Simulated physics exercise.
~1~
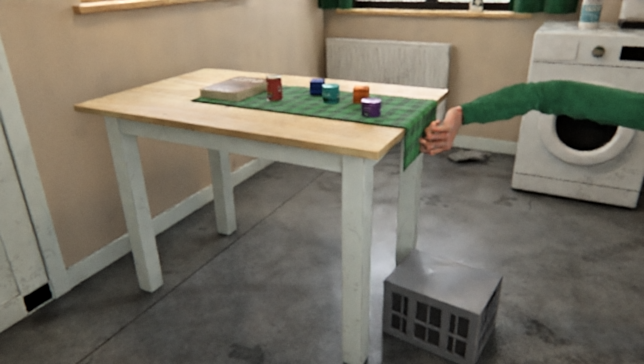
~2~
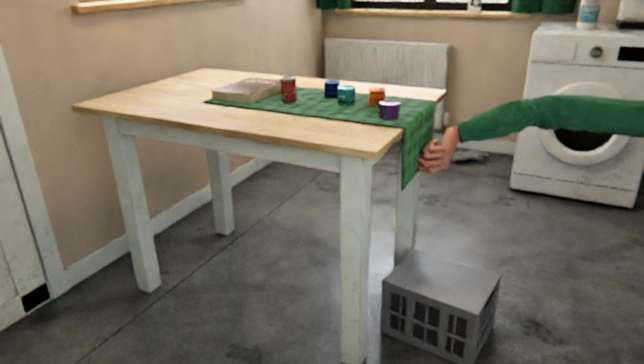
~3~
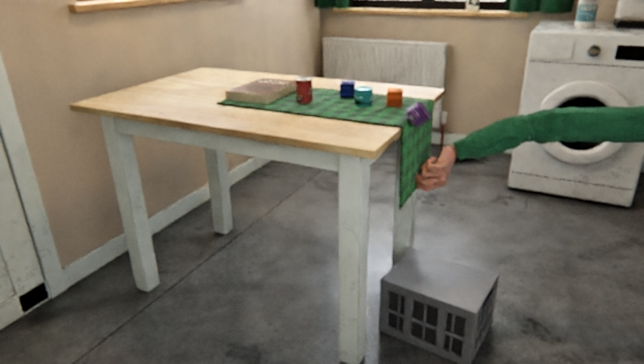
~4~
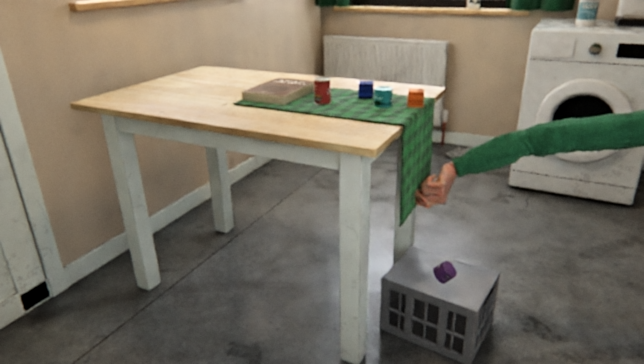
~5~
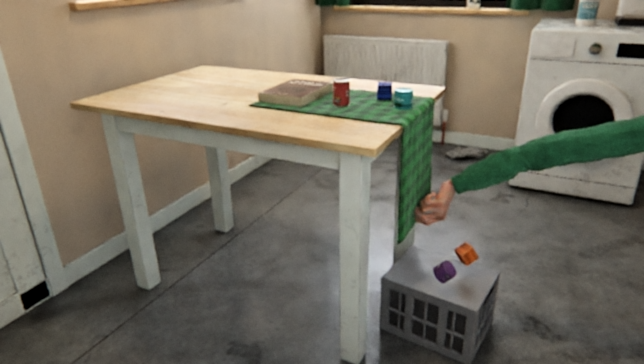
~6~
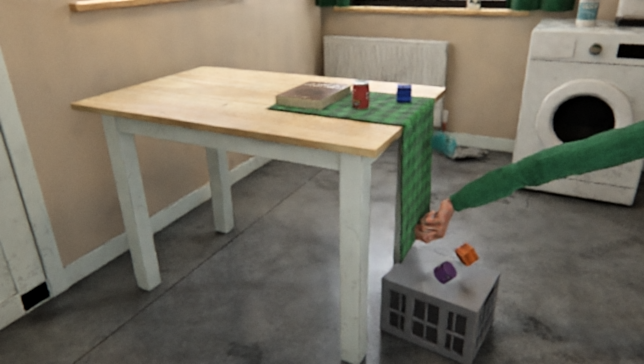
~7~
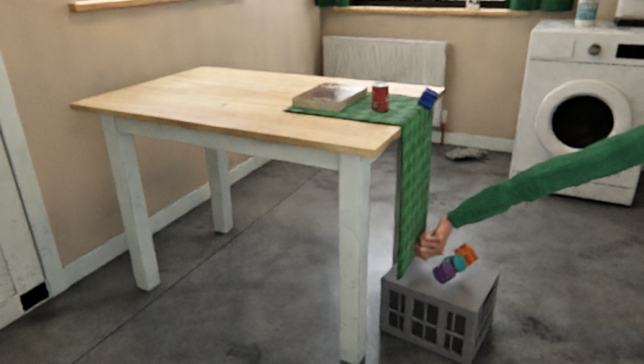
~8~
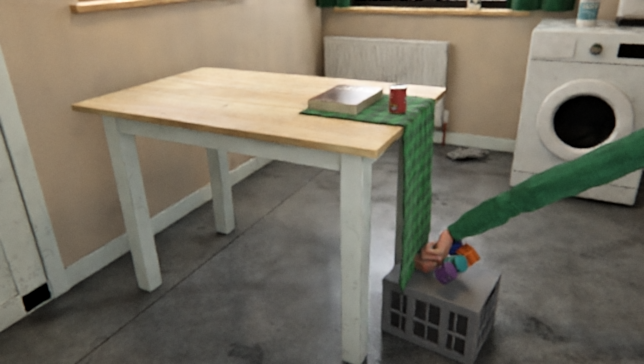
An arm in a green sleeve slowly pulled a green cloth down over the table's right edge, and the purple, orange, turquoise and blue objects dropped off in turn, leaving the red can upright near the edge as the cloth reached the grey crate.
